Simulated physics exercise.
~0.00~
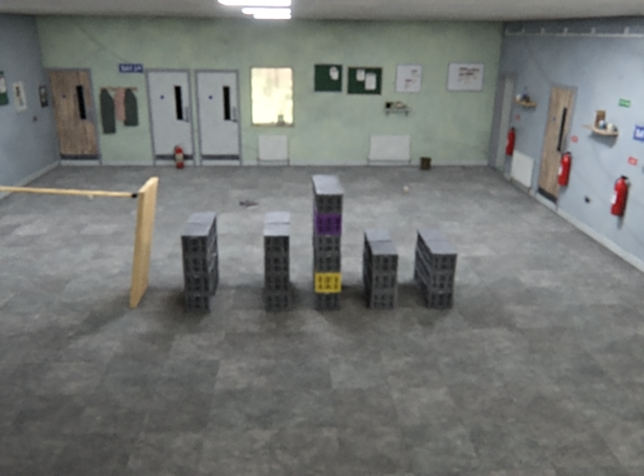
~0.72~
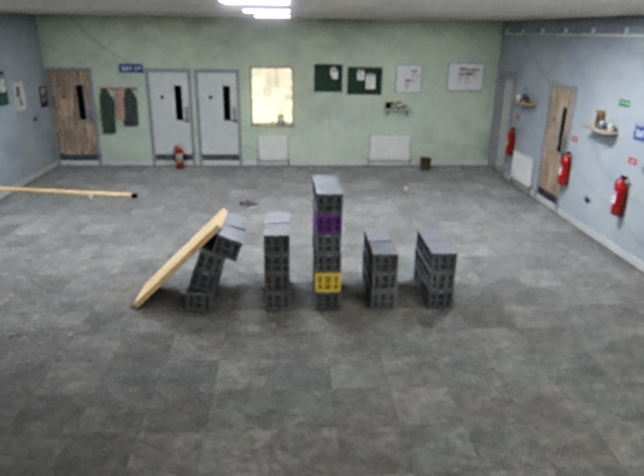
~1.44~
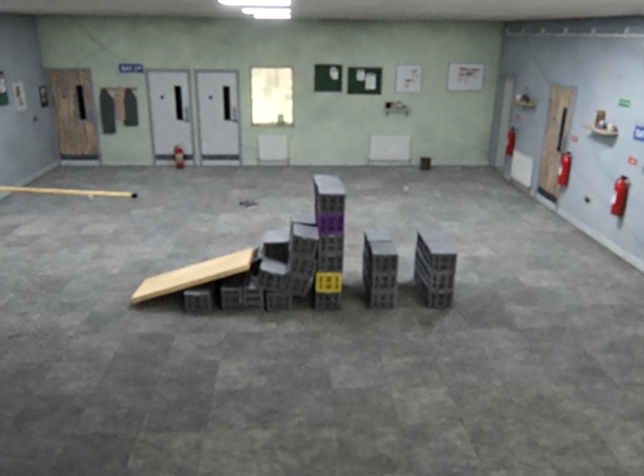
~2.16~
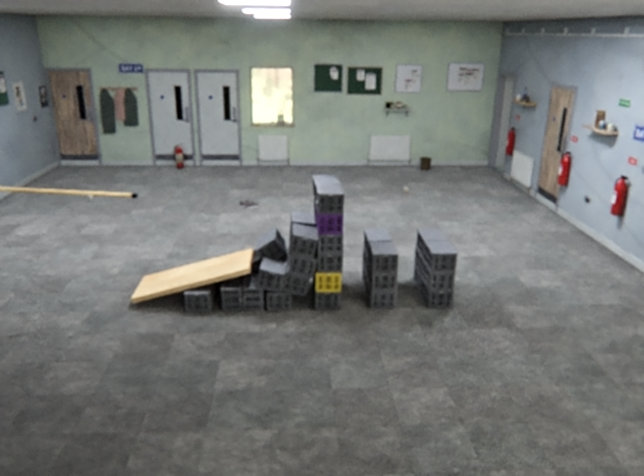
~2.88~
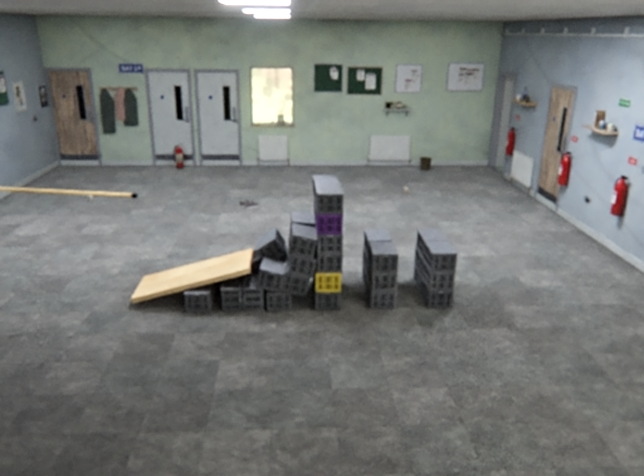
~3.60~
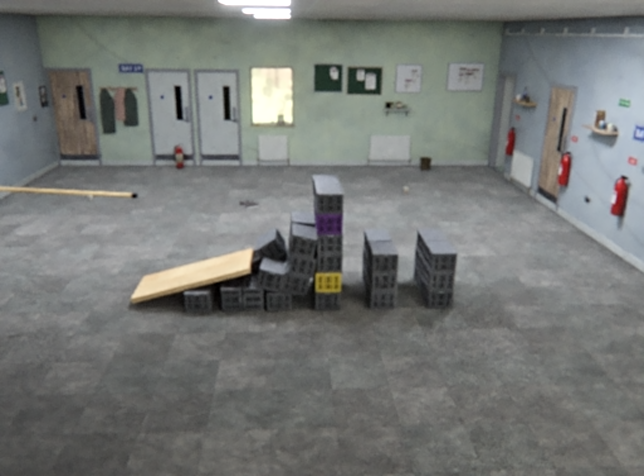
A wooden board tipped to the right after a pole pushed it near the top, toppling the first stack of dark crates into the second, and the tumbled crates came to rest against the tall stack with purple and yellow crates, which stayed standing.
